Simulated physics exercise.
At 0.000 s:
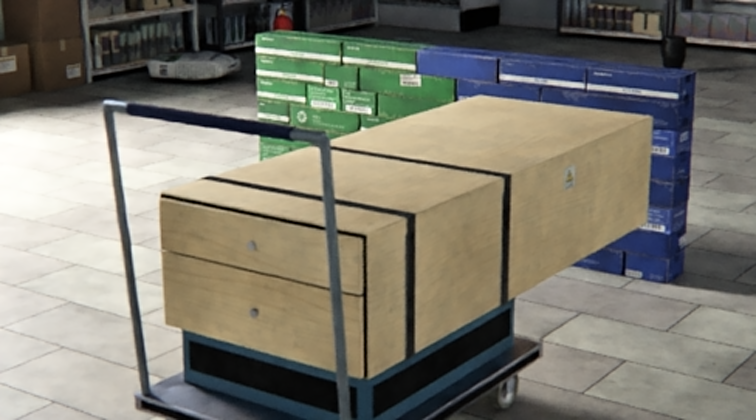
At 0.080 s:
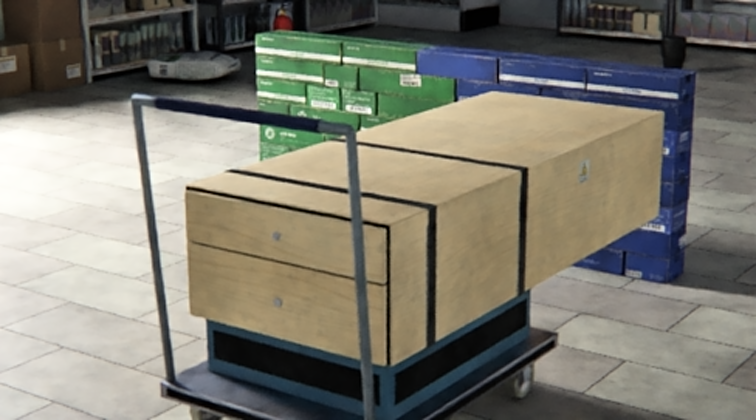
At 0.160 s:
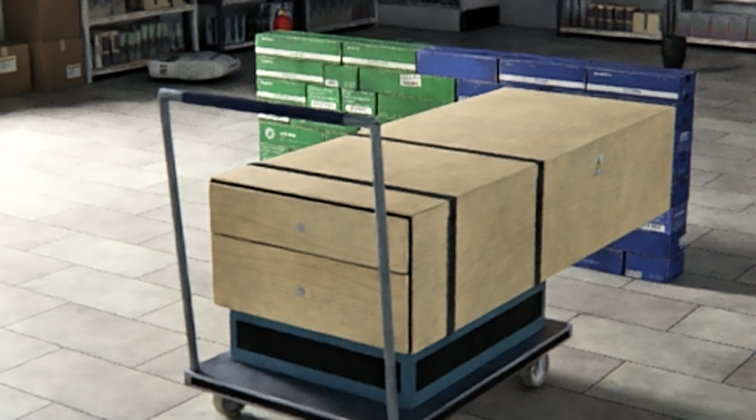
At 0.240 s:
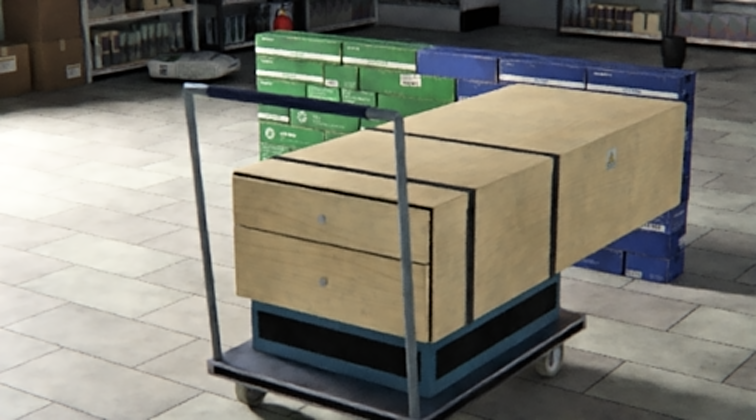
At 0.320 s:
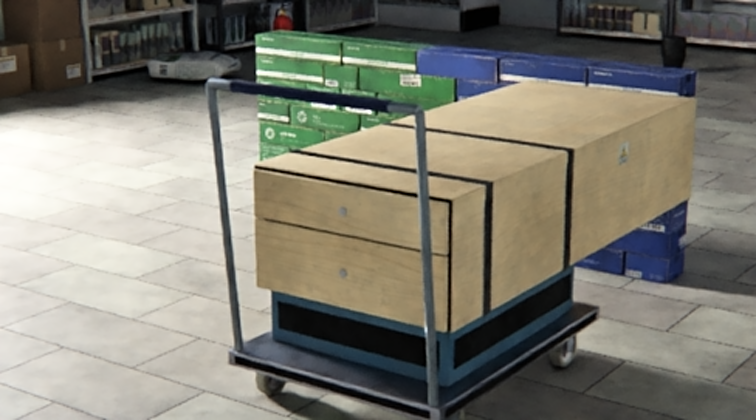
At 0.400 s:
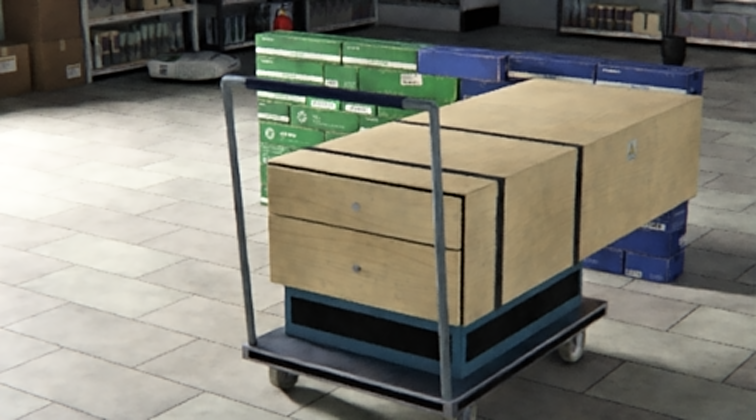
Trolley carrying a long wooden drawer unit rolling toward a wall of green and blue boxes, then nudging some blue ones slightly.
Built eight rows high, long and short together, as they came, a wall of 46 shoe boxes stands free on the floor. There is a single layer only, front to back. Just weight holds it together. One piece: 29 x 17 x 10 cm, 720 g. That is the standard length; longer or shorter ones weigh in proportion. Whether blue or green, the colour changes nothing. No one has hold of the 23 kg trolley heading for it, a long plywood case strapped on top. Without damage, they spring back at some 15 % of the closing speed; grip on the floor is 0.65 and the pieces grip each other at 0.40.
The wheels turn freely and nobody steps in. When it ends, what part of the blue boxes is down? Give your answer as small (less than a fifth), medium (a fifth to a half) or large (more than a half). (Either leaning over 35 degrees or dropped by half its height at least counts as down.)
Large - more than a half.
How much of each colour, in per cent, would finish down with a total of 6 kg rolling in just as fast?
In that case green comes to 0 and blue to 0 percent.
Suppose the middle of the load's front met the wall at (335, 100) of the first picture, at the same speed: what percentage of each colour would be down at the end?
Then green ends 70 per cent down and blue 10 per cent.
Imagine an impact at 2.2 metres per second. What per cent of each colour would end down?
Result - green: 10%; blue: 60%.
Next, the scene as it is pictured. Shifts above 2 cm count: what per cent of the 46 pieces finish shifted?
Answer: 60 %.
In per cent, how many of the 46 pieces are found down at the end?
About 60 per cent.
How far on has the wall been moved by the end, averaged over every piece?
On average the pieces shift about 35 cm.
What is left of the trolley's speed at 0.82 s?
Roughly 0.4 m/s.
After 0.56 s, load 15 cm past the wall's line, still rolling; none of the 24 blue boxes down (0 of 46 in all colours); top blue box leaning 9°; top green box leaning 6°.
After 0.82 s, load 25 cm past the wall's line, still rolling; 10 of the 24 blue boxes down (10 of 46 in all colours); top blue box leaning 29°, 12 cm lower; top green box leaning 28°.
After 1.04 s, load 32 cm past the wall's line, still rolling; 20 of the 24 blue boxes down (27 of 46 in all colours); top blue box leaning 62°, 48 cm lower; top green box leaning 60°, 56 mm lower.
After 1.38 s, load 41 cm past the wall's line, still rolling; 20 of the 24 blue boxes down (27 of 46 in all colours); top blue box upside down; top green box on its side.
At rest (2.7 s), load 57 cm past the wall's line, stopped; 20 of the 24 blue boxes down (27 of 46 in all colours); top blue box upside down; top green box upside down. That is 83 per cent. As the last picture would show them, middles, top blue box near (699, 185), top green box near (313, 175).
